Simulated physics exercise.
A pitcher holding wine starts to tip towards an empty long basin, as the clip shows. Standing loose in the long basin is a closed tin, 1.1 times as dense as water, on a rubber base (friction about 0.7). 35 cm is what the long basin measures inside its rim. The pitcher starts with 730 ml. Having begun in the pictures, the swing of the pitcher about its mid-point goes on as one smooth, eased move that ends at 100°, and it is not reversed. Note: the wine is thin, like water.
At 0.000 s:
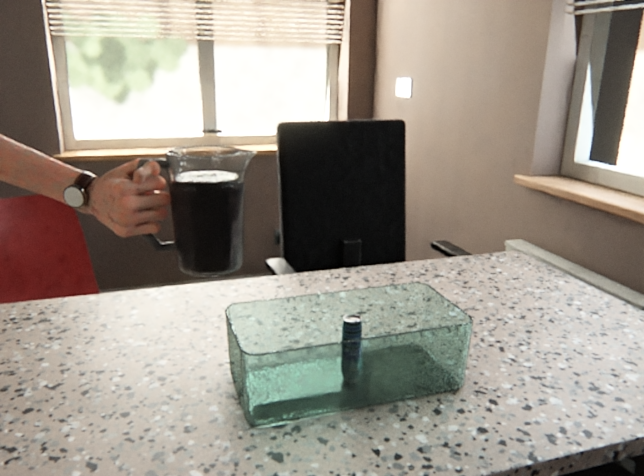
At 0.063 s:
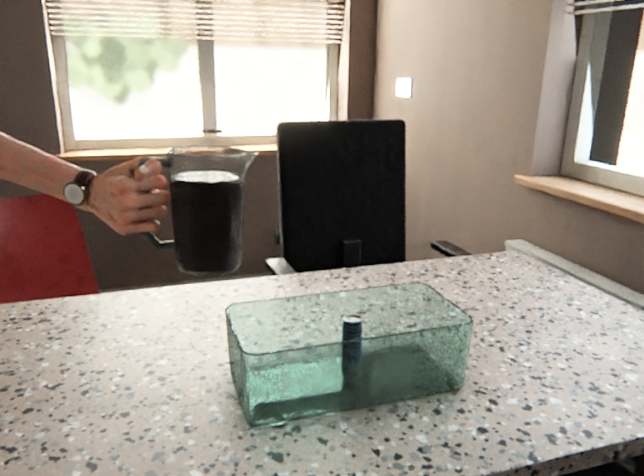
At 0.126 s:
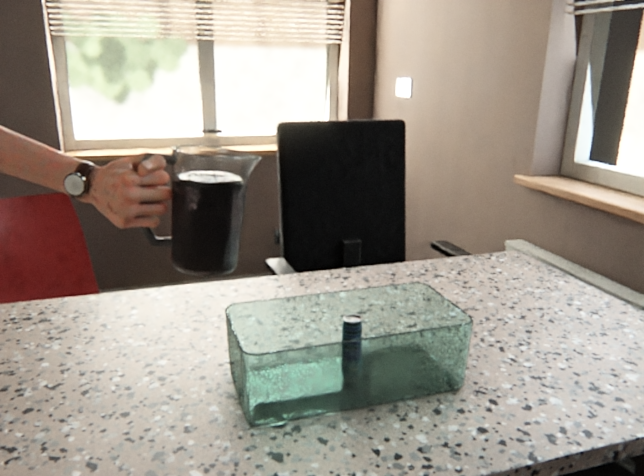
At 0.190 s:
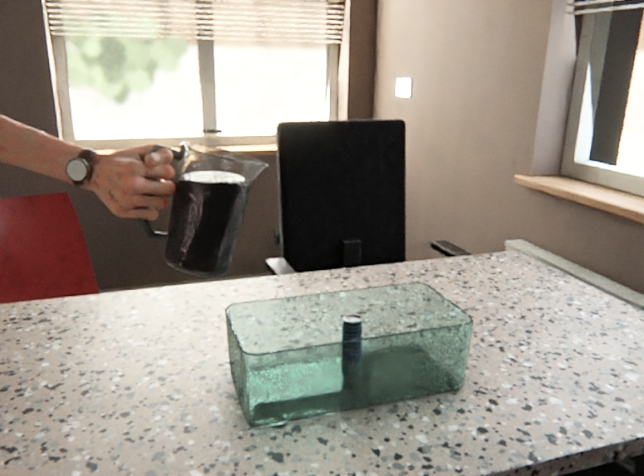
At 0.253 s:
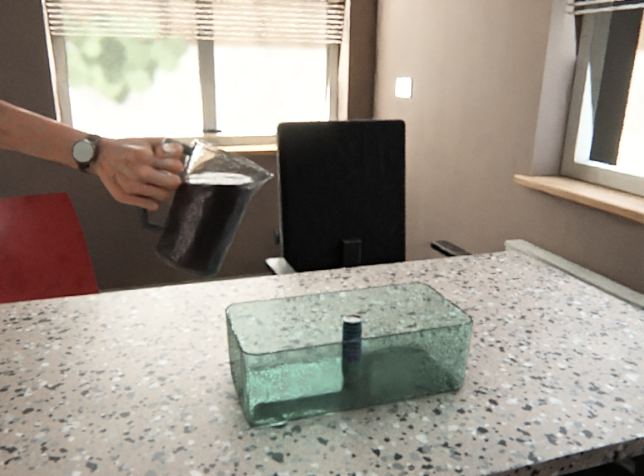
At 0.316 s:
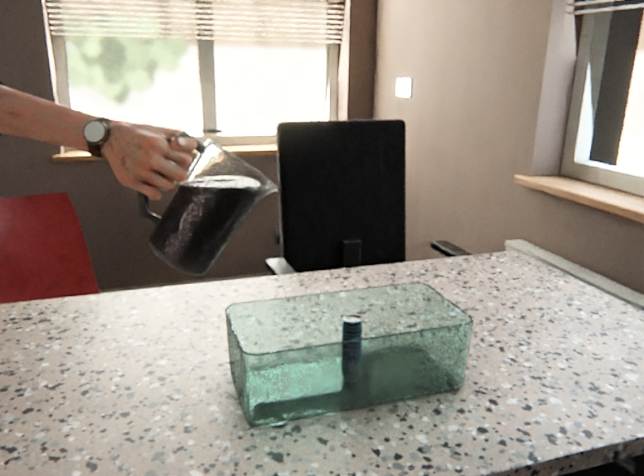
A hand tilts a glass pitcher of dark wine rightward near a greenish long basin.
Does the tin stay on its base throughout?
Yes, it stays on its base.
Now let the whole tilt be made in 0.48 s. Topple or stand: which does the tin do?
The tin would overturn.
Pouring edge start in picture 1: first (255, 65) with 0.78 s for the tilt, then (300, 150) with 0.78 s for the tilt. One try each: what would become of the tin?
In the first try it comes down; in the second it remains standing.
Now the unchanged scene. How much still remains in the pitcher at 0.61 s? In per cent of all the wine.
Fraction remaining: Approx. 76 per cent.
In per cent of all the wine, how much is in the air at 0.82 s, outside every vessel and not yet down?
Close to 24 per cent.
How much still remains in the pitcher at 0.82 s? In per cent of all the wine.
34 per cent or thereabouts.
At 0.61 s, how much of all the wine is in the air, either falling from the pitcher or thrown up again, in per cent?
About 18 per cent.
After 0.61 s the tilt is 88° and 77 per cent is still to pour; the tin stands where it began.
After 0.82 s the tilt is 100° and 34 per cent is still to pour; the tin stands where it began.
After 1.04 s the tilt is 100° and 9 per cent is still to pour; the tin stands 2 cm from where it began.
After 1.28 s the tilt is 100° and 2 per cent is still to pour; the tin stands 2 cm from where it began.
In the end the tin stands 2 cm from where it began.
